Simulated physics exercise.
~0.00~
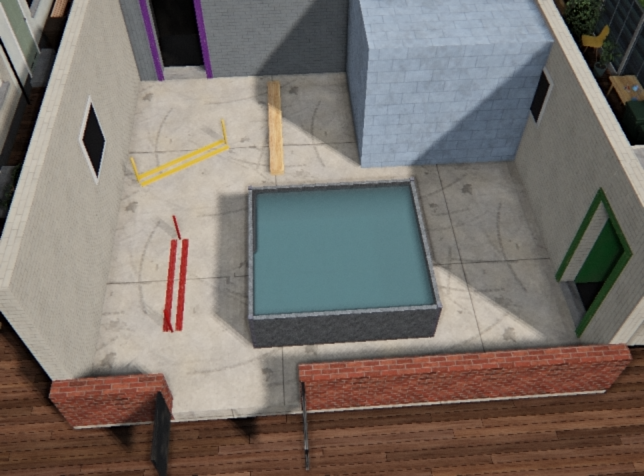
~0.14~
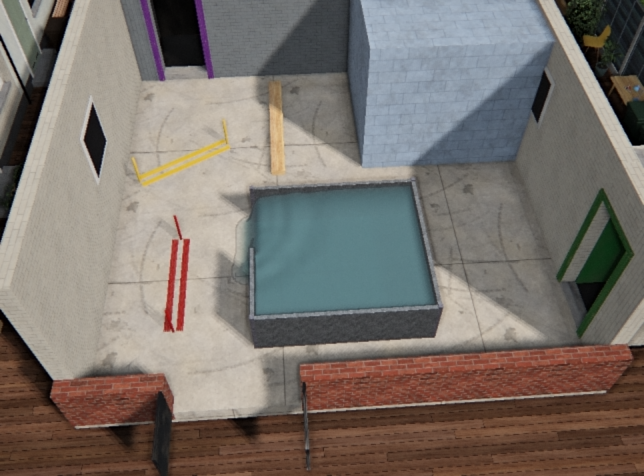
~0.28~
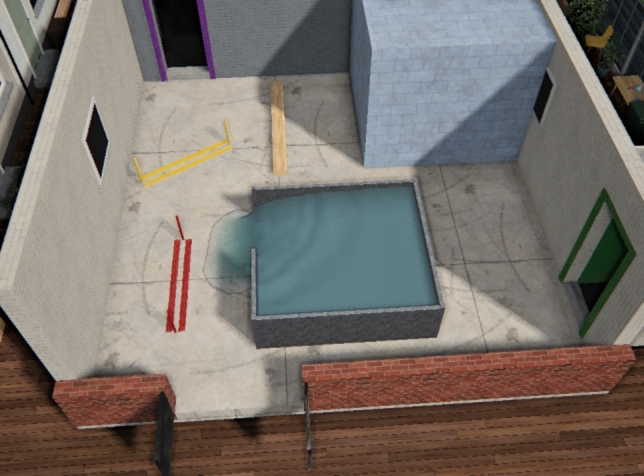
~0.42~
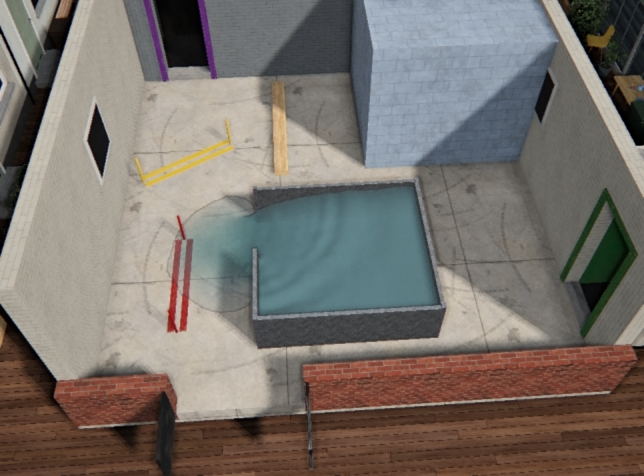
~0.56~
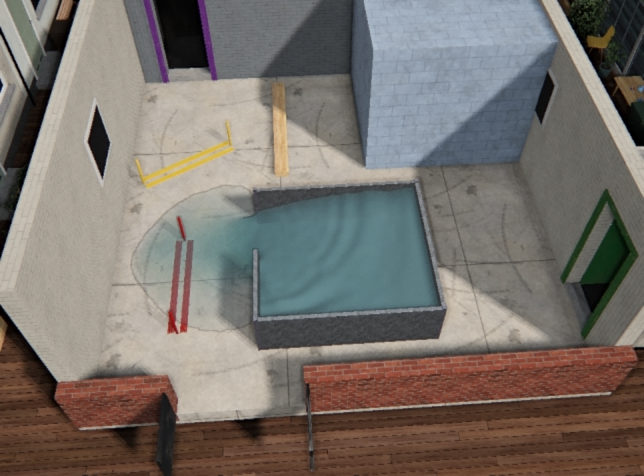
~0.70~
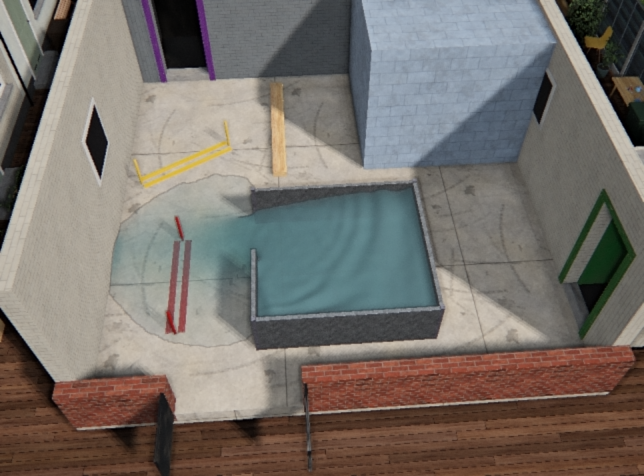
Water pours from the left side of an open tank and spreads across the concrete floor.
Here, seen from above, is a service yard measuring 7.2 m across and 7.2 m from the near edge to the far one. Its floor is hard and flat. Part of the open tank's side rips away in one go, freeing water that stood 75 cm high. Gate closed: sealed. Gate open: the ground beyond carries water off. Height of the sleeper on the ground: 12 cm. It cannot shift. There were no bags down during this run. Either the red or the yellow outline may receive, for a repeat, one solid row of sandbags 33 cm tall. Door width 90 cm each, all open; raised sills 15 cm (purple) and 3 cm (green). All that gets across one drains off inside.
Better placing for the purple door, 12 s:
Yellow mark.
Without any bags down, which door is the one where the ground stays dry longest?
Final door reached: Green.
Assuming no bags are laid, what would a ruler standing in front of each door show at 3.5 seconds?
Depths in cm: Purple 31, green 0.
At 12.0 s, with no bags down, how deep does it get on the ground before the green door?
Depth: Approx. 6.0 cm.
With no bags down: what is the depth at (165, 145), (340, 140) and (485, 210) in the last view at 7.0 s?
9, 6 and 0 cm.
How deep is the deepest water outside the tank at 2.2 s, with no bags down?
Up to about 44 centimetres.
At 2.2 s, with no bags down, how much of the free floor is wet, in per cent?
30 %.
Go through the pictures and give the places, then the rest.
In the first frame, still water, 75 cm deep, in the open tank at (338, 246).
In the second frame, the front is at a hidden place, 0.7 m from the gap at (256, 239); 0.3 m2 of floor is under water; 75 cm left at the back of the open tank.
In the third frame, water pours out at (258, 241) and has run 0.9 m, to (216, 283); typically 12 cm deep outside, 75 cm at the open tank's back.
In the fourth frame, the front is at (173, 273), 1.5 m from the gap at (260, 242); 2.5 m2 of floor is under water; 75 cm left at the back of the open tank.
In the fifth frame, water pours out at (260, 243) and has run 2.0 m, to (138, 271); typically 6 cm deep outside, 75 cm at the open tank's back.
In the sixth frame, water pours out at (258, 243) and has run 2.5 m, to (120, 229); typically 5 cm deep outside, 74 cm at the open tank's back.
After 1.4 s water covers 25 % of the floor and is deepest (44 cm) near (246, 244) in the run without bags; in at the purple door, 0 L with no bags, 0 L with the row on red, 0 L on yellow.
After 2.2 s water covers 30 % of the floor and is deepest (44 cm) near (138, 250) in the run without bags; in at the purple door, 0 L with no bags, 0 L with the row on red, 0 L on yellow.
After 3.5 s water covers 50 % of the floor and is deepest (35 cm) near (92, 403) in the run without bags; in at the purple door, 61 L with no bags, 103 L with the row on red, 5 L on yellow.
After 7.0 s water covers 85 % of the floor and is deepest (22 cm) near (264, 93) in the run without bags; in at the purple door, 174 L with no bags, 260 L with the row on red, 7 L on yellow.
After 12.0 s water covers 95 % of the floor and is deepest (16 cm) near (92, 403) in the run without bags; in at the purple door, 192 L with no bags, 269 L with the row on red, 8 L on yellow.
